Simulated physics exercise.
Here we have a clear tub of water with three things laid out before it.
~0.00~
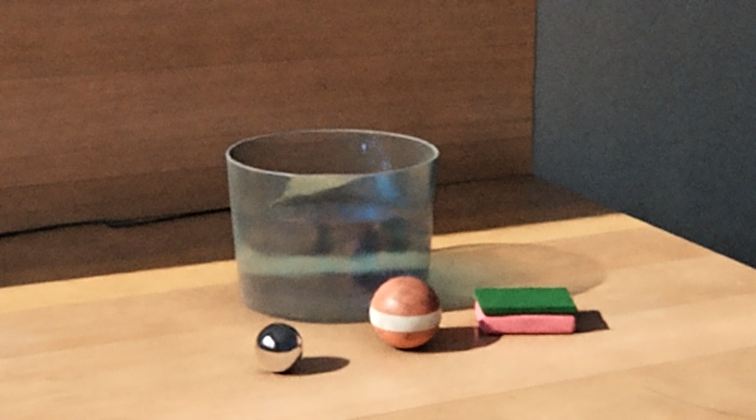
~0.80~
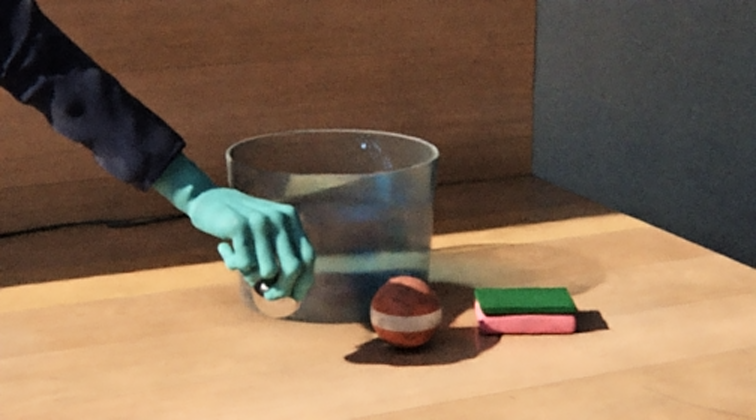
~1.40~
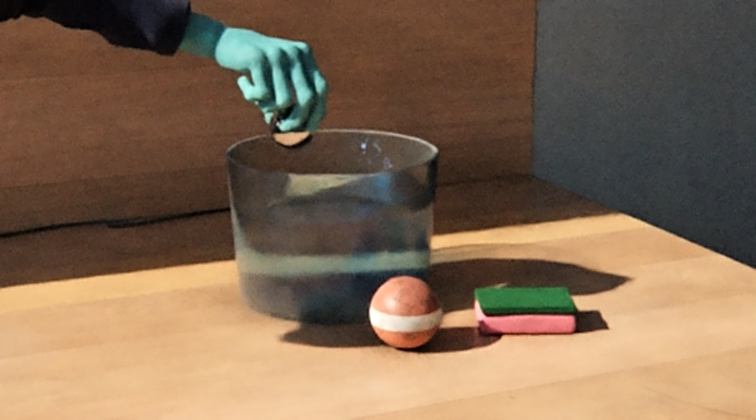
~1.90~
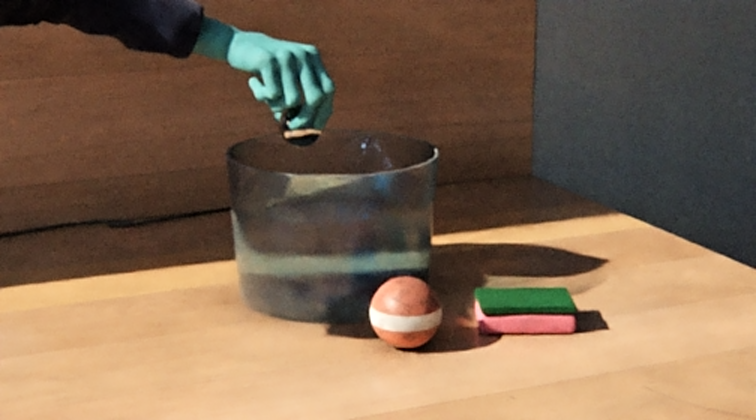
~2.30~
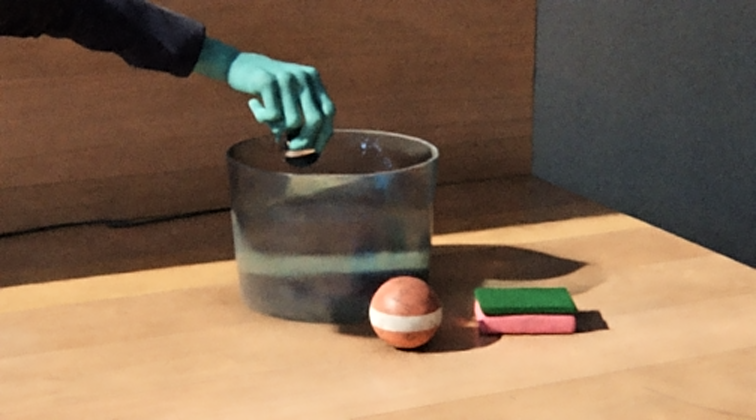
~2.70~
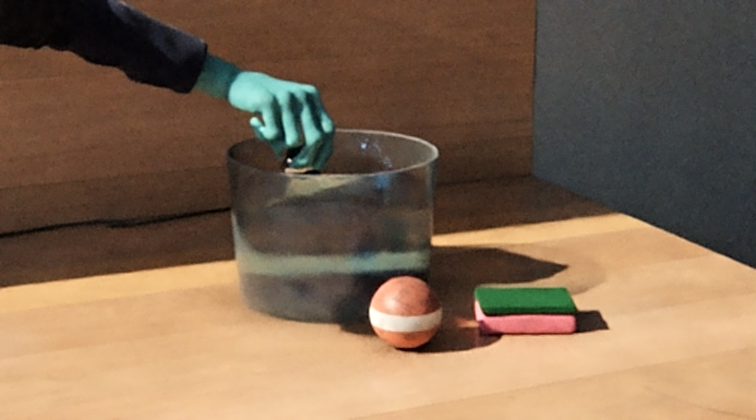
A gloved hand picks up a steel ball and lowers it inside a clear tub.
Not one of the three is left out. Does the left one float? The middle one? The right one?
The left one sinks, the middle one floats, the right one floats.
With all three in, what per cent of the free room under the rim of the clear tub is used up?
Close to 8 %.
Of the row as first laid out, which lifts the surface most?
It is the middle object.
By 4.0 s, the steel ball sinks.
By 8.0 s, the tennis ball rides on the surface.
By 12.0 s, the sponge rides on the surface; afloat, tennis ball and sponge.
